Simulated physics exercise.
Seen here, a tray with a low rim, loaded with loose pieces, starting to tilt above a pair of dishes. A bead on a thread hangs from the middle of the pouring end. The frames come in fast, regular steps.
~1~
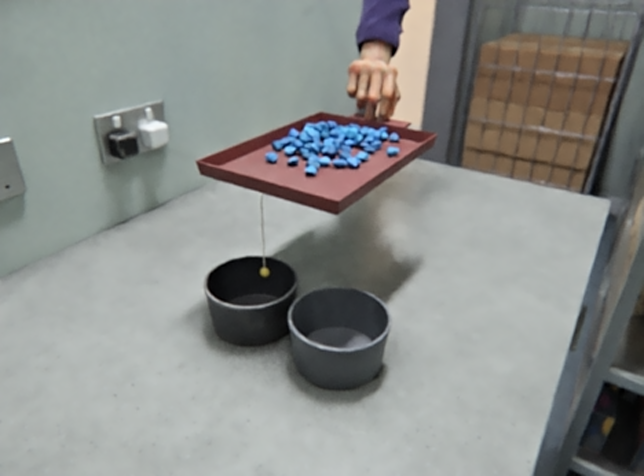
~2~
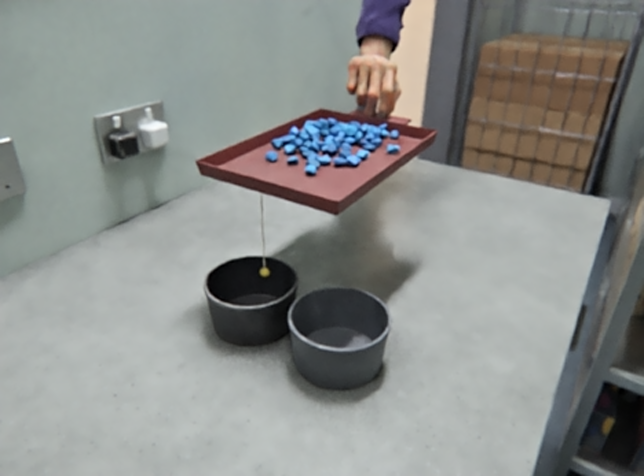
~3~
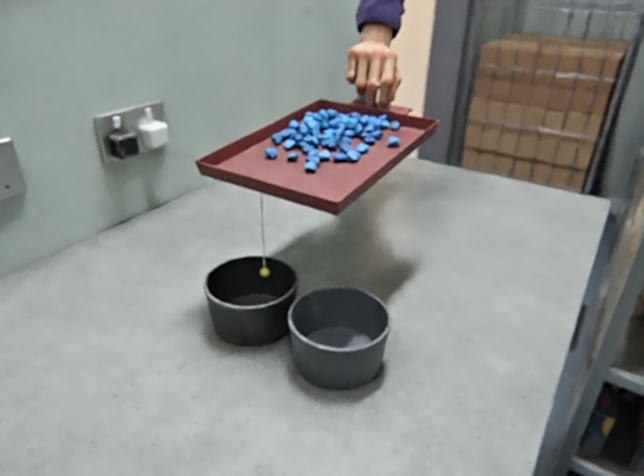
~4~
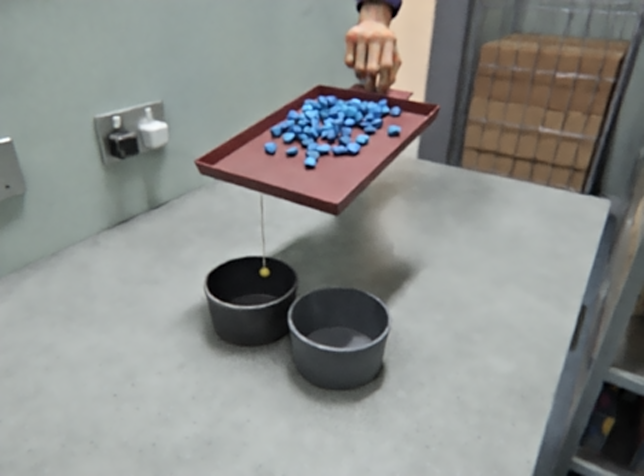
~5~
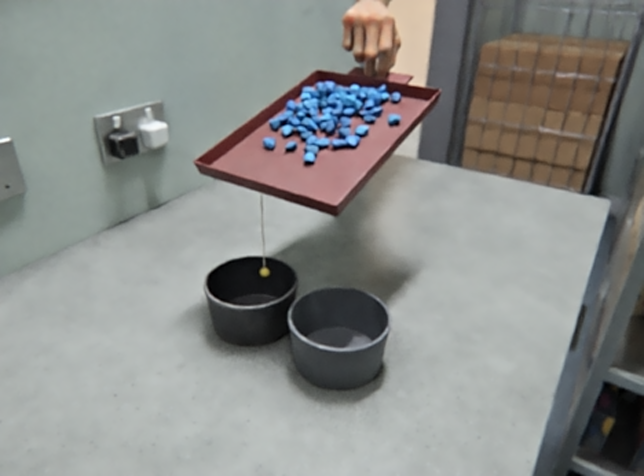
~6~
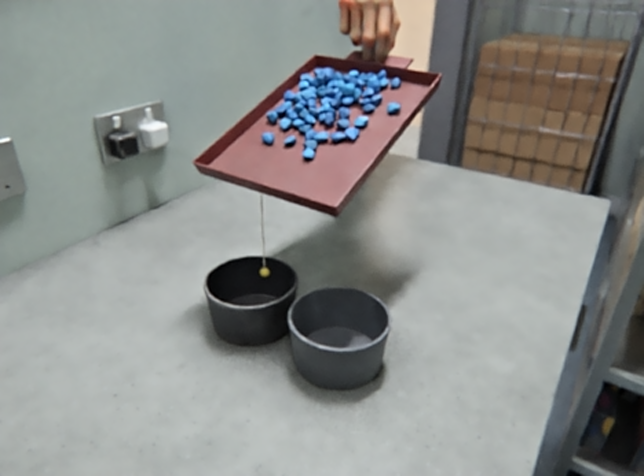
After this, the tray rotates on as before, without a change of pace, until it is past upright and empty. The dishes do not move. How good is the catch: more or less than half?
Together they catch only the smaller part.
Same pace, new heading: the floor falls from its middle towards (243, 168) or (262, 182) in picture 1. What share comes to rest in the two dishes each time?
About 20 and 20 per cent.
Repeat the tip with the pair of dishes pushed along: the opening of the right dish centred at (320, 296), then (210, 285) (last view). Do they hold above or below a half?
In turn: Below a half; under half.
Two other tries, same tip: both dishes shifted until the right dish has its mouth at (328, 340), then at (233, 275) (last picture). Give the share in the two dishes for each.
First some 70, then 10 per cent.
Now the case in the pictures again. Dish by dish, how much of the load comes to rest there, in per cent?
For the left dish some 20 %, for the right dish some 10 %.
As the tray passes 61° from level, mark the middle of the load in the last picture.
Close to (259, 173).
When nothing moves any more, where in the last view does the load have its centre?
Around (216, 370).
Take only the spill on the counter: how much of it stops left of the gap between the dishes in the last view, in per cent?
It comes to 90 per cent or so.
Soon after the last picture, tray tipped steeply; most on the tray; a small part in the air.
A little later, tray tipped right over; about a third on the tray; a stray few in the right dish; a small part in the left dish; about half outside both; a small part in the air.
Later still, tray tipped past a quarter turn; a small part in the right dish; about a quarter in the left dish; most outside both.
At rest, tray tipped past a quarter turn; a small part in the right dish; about a quarter in the left dish; most outside both.
